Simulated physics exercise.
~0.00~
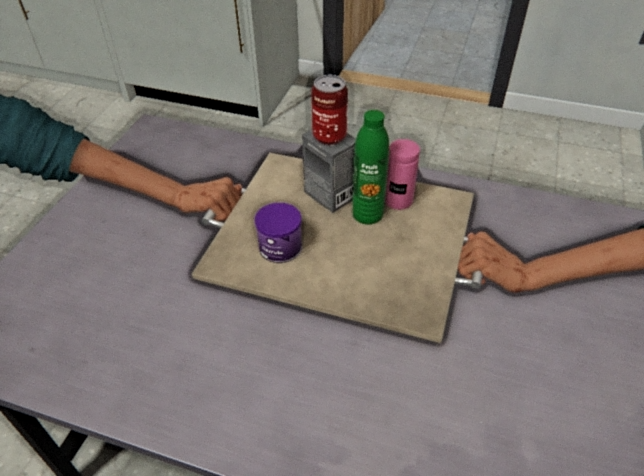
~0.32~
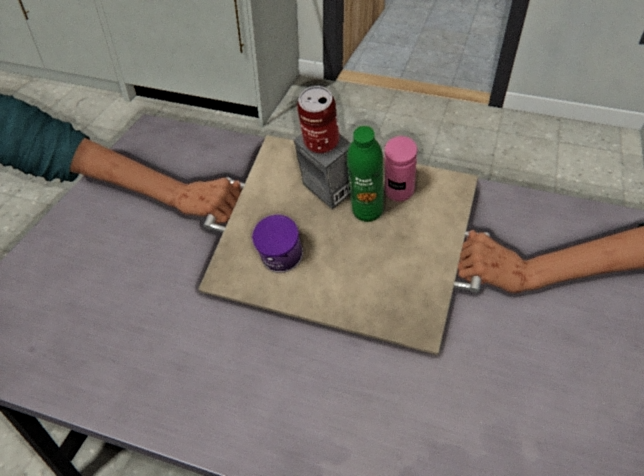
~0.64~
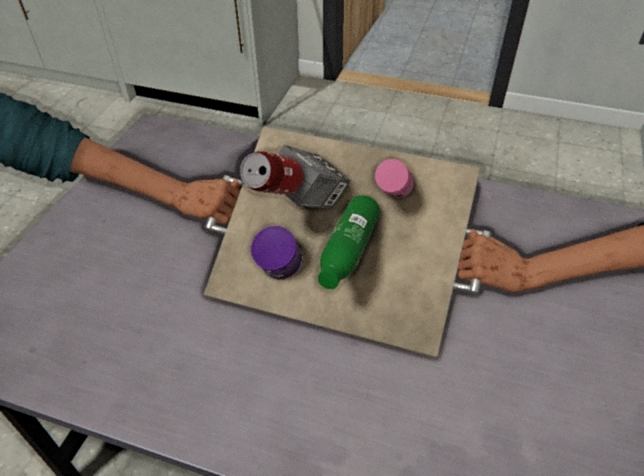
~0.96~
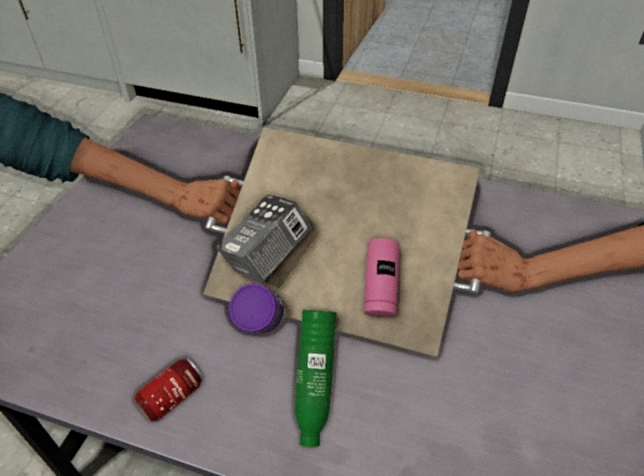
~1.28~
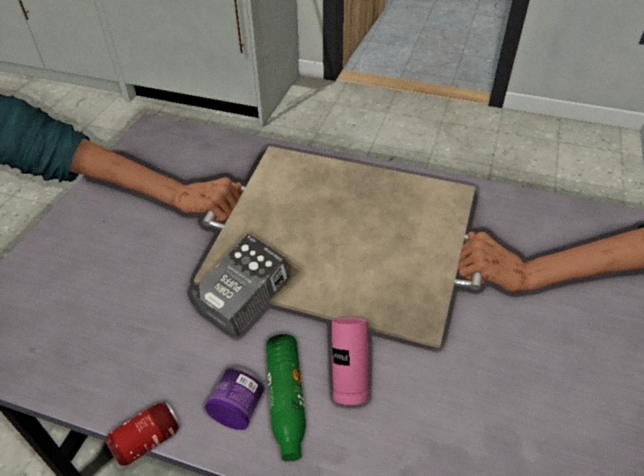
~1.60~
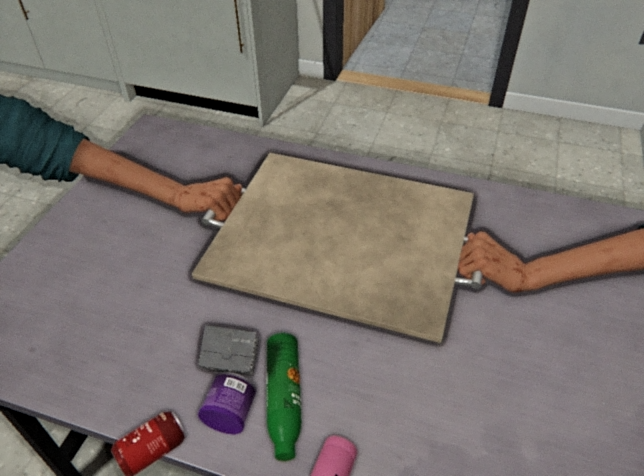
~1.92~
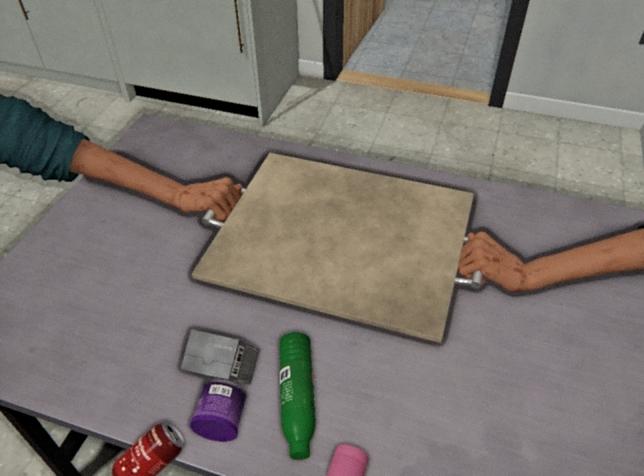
To begin with, two hands hold a flat, rimless tray above a table, with a red can standing on a grey carton beside a green bottle and a pink jar, and a purple tin nearer the front. The hands tip the tray towards the near side, and the can, carton and bottle topple while the tin slides down. The can, bottle and tin leave the near edge, with the carton and jar on their sides behind them. As the tray levels, the jar and carton drop off too. Finally, the tray is level and empty, and all five items lie tipped over in front of it.
